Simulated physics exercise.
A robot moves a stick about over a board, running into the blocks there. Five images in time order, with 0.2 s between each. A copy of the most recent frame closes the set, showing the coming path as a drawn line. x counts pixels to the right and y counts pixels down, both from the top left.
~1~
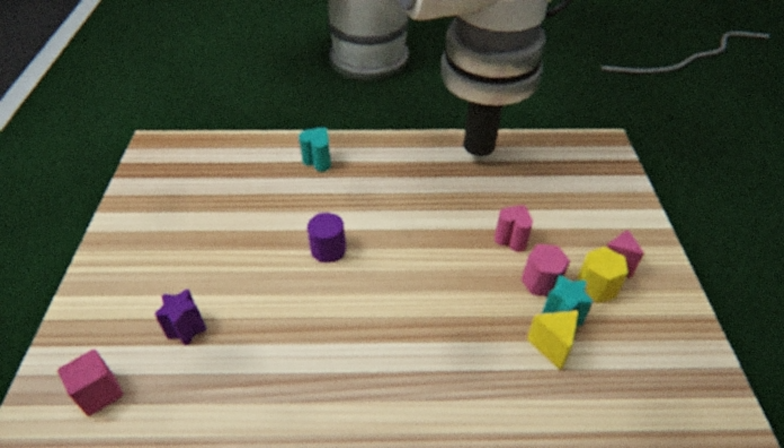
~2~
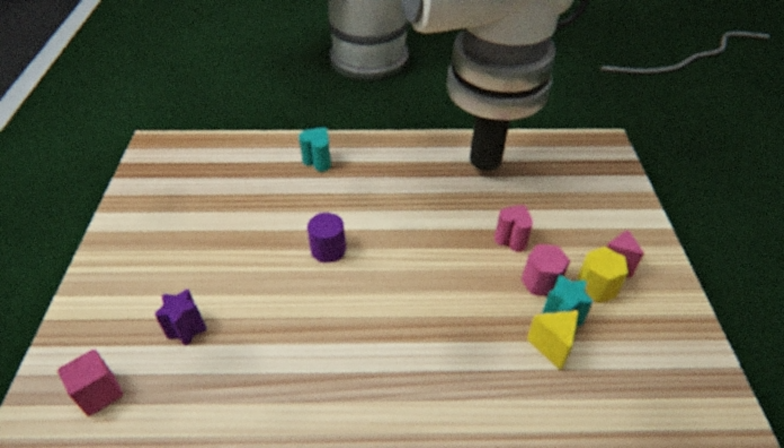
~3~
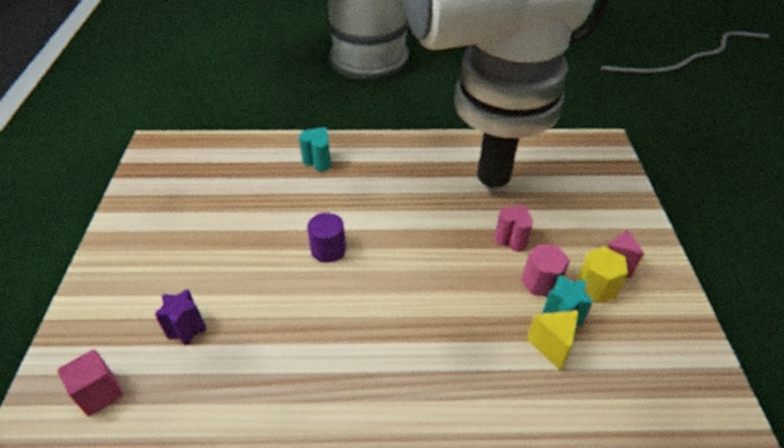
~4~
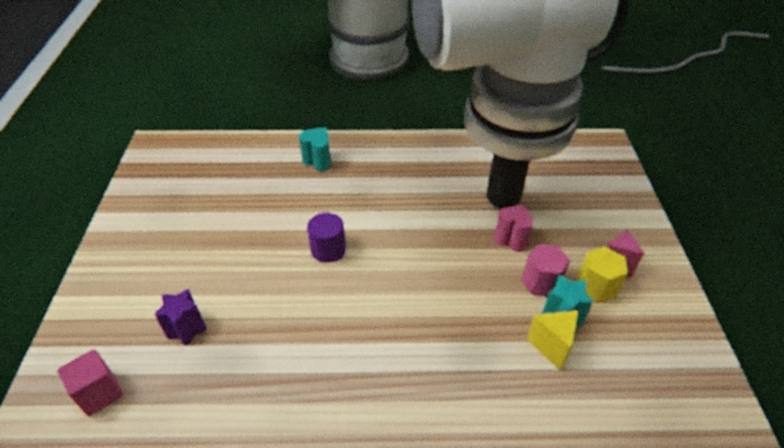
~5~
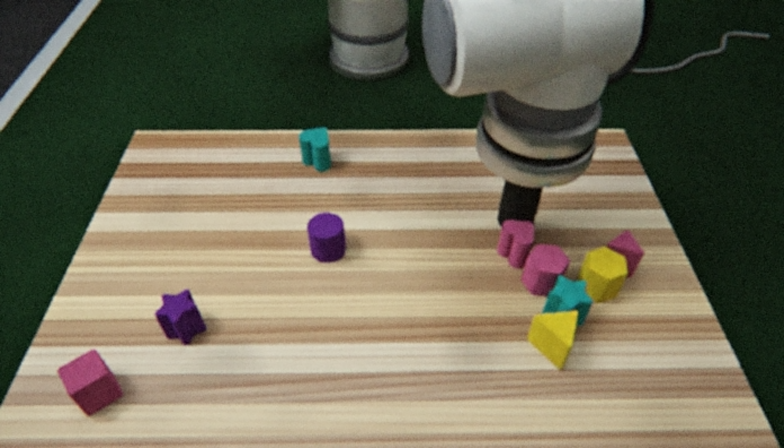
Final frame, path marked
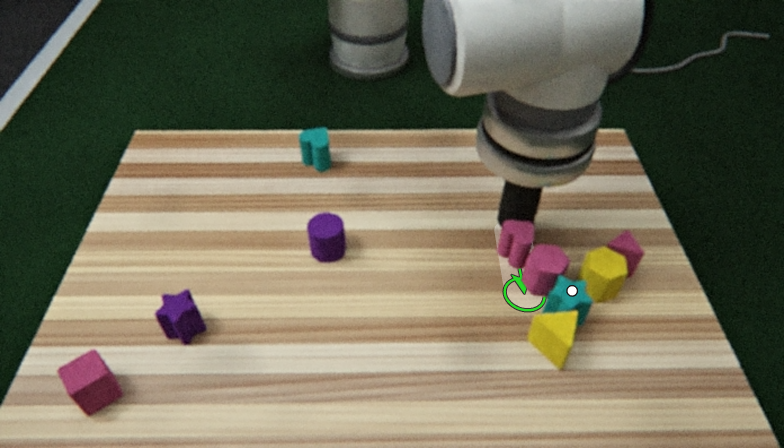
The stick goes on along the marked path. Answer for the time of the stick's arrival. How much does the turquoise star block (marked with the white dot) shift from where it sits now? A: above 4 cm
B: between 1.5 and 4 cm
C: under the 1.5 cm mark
B: Between 1.5 and 4 cm.
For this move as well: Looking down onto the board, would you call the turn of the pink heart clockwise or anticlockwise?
Rotates clockwise.
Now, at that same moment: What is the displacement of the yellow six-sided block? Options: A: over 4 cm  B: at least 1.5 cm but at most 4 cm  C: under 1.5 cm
Choice C: Under 1.5 cm.
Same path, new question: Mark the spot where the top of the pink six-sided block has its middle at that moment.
By then it is at (572, 280).
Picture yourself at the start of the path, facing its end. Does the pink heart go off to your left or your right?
It is pushed towards the right-hand side.
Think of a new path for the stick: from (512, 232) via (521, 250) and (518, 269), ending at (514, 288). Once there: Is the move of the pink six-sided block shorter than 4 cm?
Going by the path, yes.
Drawn move, from (512, 232) directly to (524, 294); the dot is on the turquoise star block.
What follows on the original path. Halfway along, stick (521, 252); pink heart (515, 261), turned 20° clockwise; pink six-sided block (555, 263), turned 15° anticlockwise; turquoise star block (576, 294).
At the end, stick (528, 284); pink heart (510, 289), turned 45° clockwise; pink six-sided block (572, 280), turned 80° anticlockwise; yellow three-sided block (562, 328), turned 20° clockwise; turquoise star block (596, 308), turned 35° clockwise; yellow six-sided block still.
